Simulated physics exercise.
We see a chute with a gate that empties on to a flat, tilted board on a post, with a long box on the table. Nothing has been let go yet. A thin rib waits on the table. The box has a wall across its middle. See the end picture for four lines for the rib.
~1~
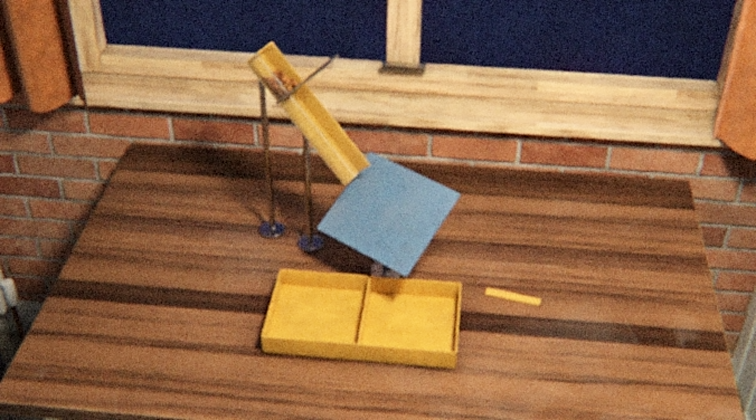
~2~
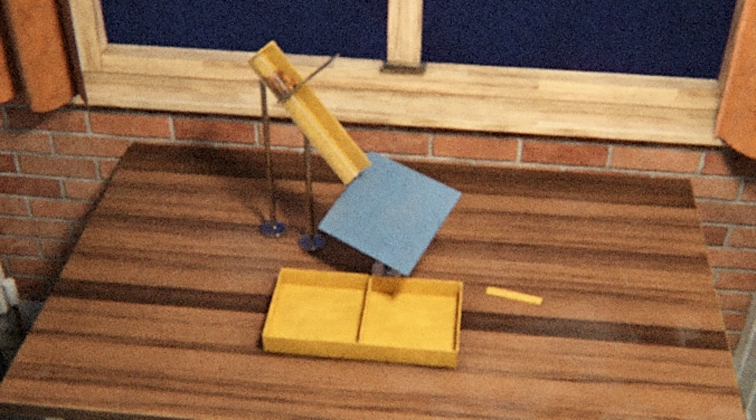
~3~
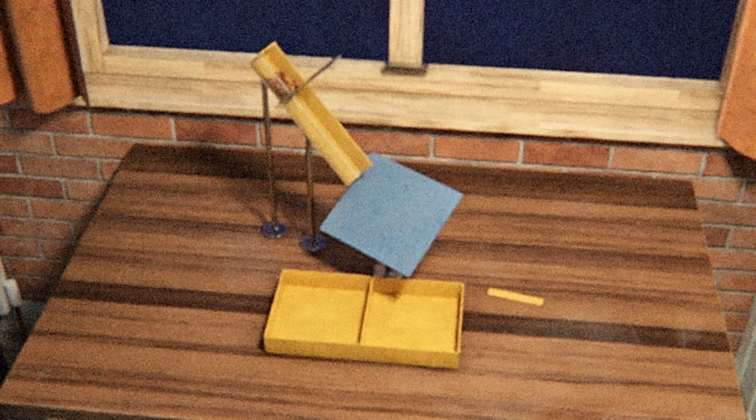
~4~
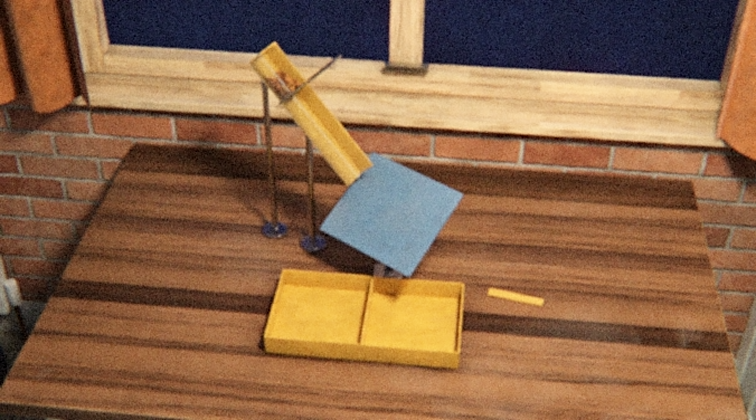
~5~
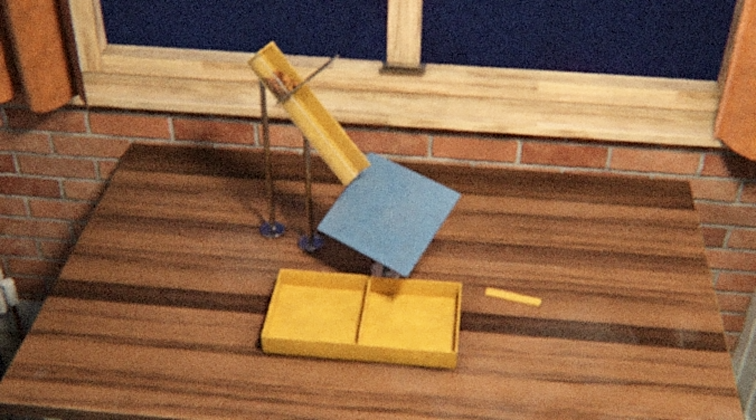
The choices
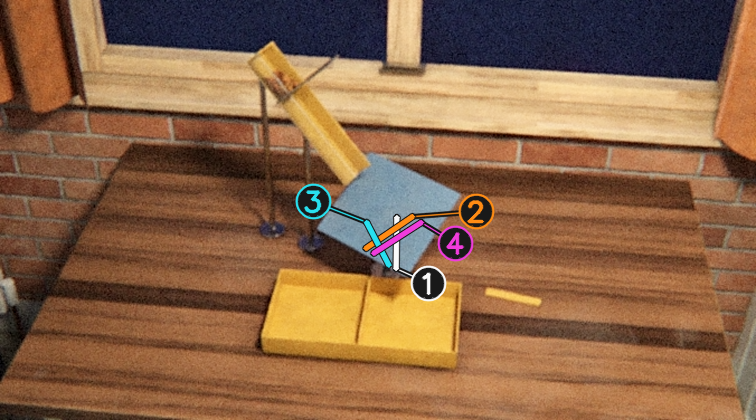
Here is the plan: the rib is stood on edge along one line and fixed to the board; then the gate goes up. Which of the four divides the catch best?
Take 1.
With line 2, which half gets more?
The left half.
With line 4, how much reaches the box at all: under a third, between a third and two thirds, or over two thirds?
Line 4 gives over two thirds.
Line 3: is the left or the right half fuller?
More lands on the right.
On the marked copy, line 1 from (396, 217) to (396, 268); line 2 from (412, 216) to (365, 248); line 3 from (366, 222) to (388, 265); line 4 from (421, 222) to (373, 253).
With 1, of what is caught, roughly a third in the left half, roughly two thirds in the right.
With 2, of what is caught, almost all in the left half, about a tenth in the right.
With 3, of what is caught, about a tenth in the left half, the larger part in the right.
With 4, of what is caught, almost all in the left half, just a few in the right.
